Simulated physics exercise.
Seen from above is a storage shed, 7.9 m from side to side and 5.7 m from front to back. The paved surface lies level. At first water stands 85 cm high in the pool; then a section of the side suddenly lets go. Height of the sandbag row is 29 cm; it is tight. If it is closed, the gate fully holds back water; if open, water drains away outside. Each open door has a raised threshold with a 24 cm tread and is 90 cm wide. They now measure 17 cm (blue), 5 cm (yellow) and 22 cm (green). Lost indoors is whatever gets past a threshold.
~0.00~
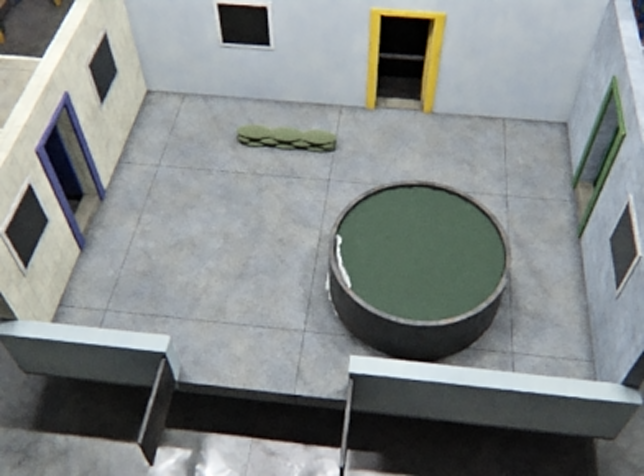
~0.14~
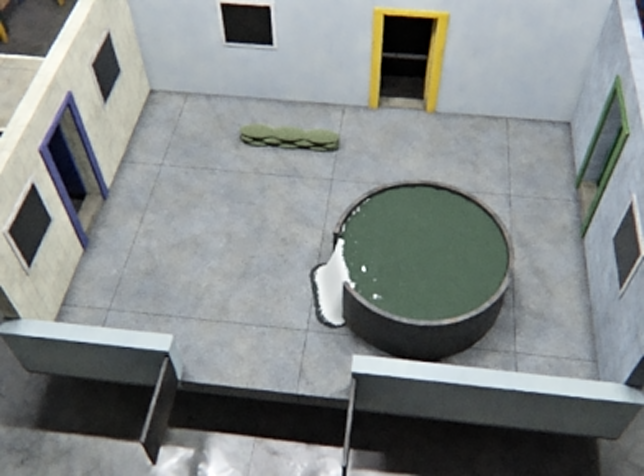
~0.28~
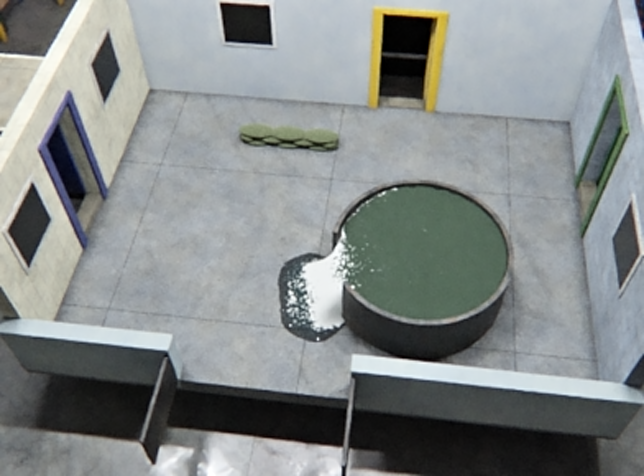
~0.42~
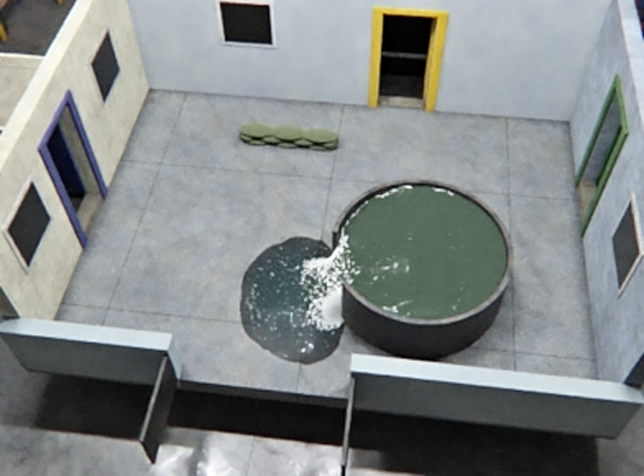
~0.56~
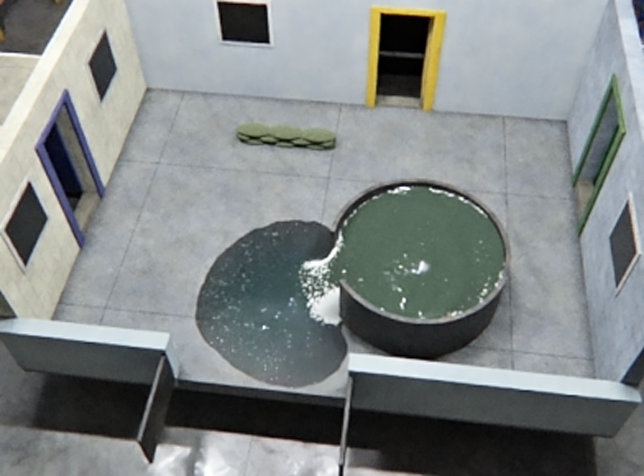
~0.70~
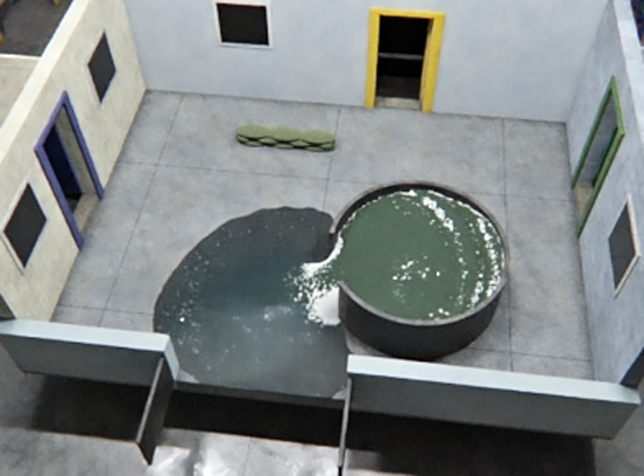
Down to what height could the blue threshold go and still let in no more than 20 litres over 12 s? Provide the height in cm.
I would say down to about 19 cm.
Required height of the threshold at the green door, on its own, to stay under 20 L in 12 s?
Green door, minimum about 6.0 cm.
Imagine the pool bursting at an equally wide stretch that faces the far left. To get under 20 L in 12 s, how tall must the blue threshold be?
It needs to be about 13.5 cm high.
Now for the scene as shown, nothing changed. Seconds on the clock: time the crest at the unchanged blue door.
Peak: Close to 2.4 s.
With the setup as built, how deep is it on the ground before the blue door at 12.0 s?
About 8.5 centimetres.
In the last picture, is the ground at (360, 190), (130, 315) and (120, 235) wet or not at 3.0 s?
Okay, in order that's stayed dry, got wet and finally got wet.
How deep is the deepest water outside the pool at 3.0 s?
Max depth: Near 36 cm.
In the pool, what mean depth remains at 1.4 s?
Roughly 62 cm.
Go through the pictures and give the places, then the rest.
In the first picture, the pool at (419, 251) is whole and still, 85 cm deep; the blue door at (75, 180) is dry.
In the second picture, the gap is at (337, 283), the front 0.3 m out at (315, 276); the back of the pool holds 85 cm.
In the third picture, the gap is at (337, 283), the front 0.8 m out at (287, 316); the back of the pool holds 85 cm.
In the fourth picture, the gap is at (336, 283), the front 1.4 m out at (246, 315); the back of the pool holds 85 cm.
In the fifth picture, the gap is at (334, 282), the front 2.0 m out at (202, 317); the back of the pool holds 84 cm.
In the sixth picture, the gap is at (333, 283), the front 2.6 m out at (160, 322); the back of the pool holds 76 cm; 1.9 m in a straight line remain to the blue door at (74, 179).
After 1.4 s water covers 30 % of the floor, deepest (45 cm) near (39, 349); it has not reached the blue door.
After 3.0 s water covers 40 % of the floor, deepest (36 cm) near (39, 349); 24 cm at the blue door, 26 litres in over its 17 cm threshold.
After 12.0 s water covers 90 % of the floor, deepest (14 cm) near (588, 410); 8 cm at the blue door, 37 litres in over its 17 cm threshold.
At the blue door as built, the water arrived by 1.5 s and peaked near 26 cm at 2.4 s.
With a threshold of 16 cm, 46 litres would have come in within the 12 s; with 22 cm, 8 litres. So under 20 litres takes about 19 cm.
